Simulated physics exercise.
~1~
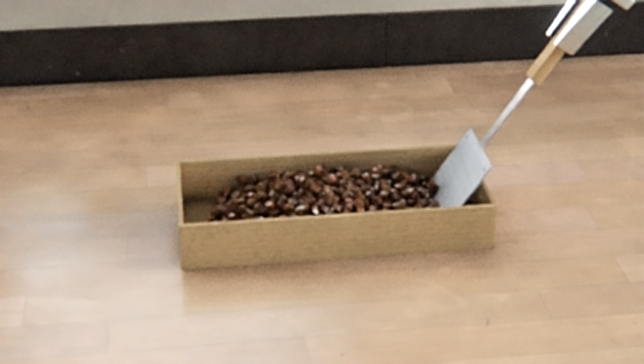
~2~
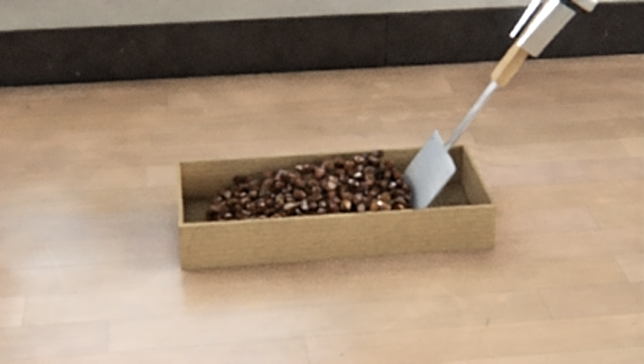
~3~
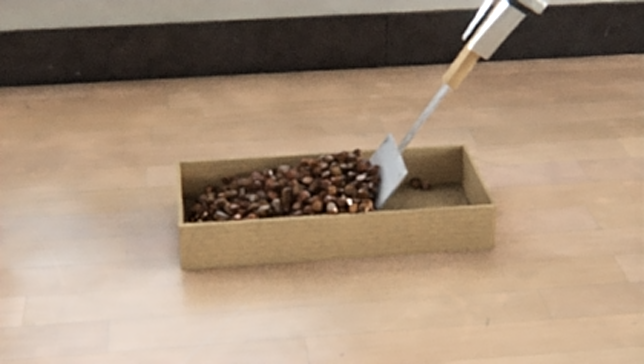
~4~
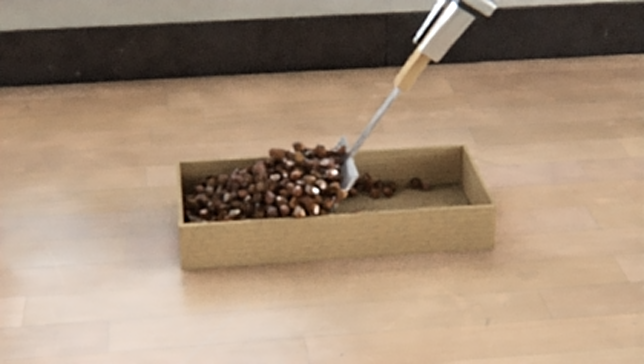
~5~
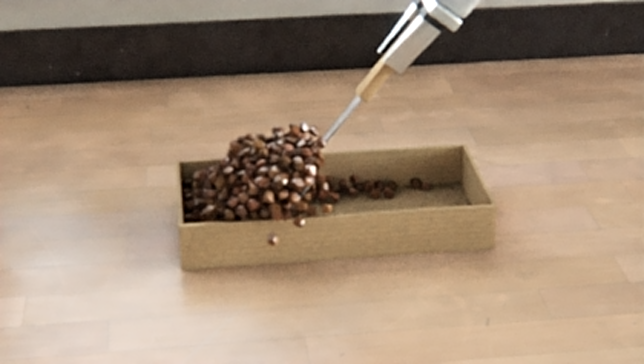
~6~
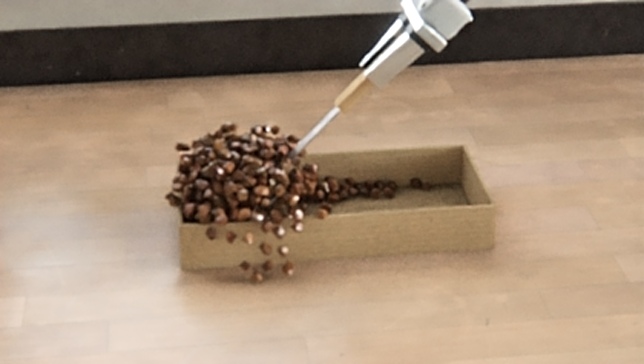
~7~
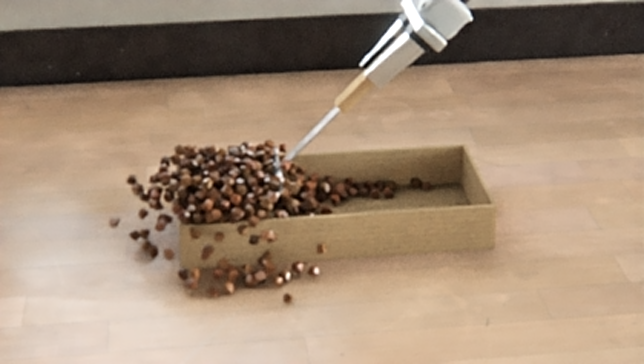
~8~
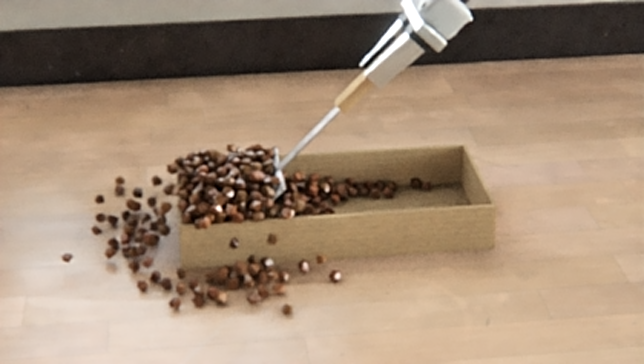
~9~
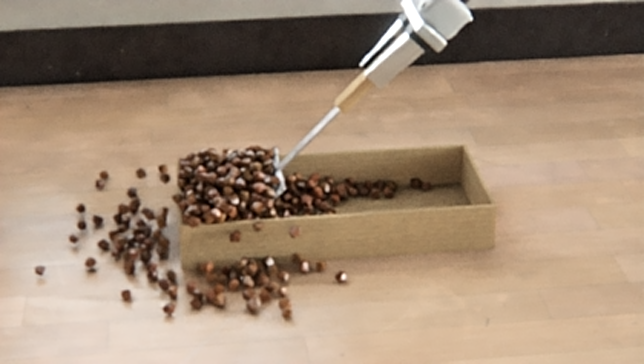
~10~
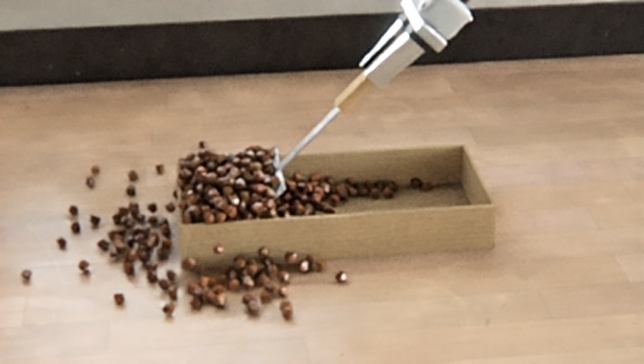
At first, a robot arm holds a flat metal paddle at the right end of a shallow tan tray filled with small brown pellets on a wooden surface. The paddle sweeps left, pushing the pellets ahead of it and leaving a thin trail behind. They bunch into a tall heap that rises above the rim toward the left end. As the paddle tilts slightly and stops, pellets spill over the front and left sides and scatter across the surface. Finally, most pellets remain piled in the tray's left half against the still paddle, with a smaller share strewn outside.
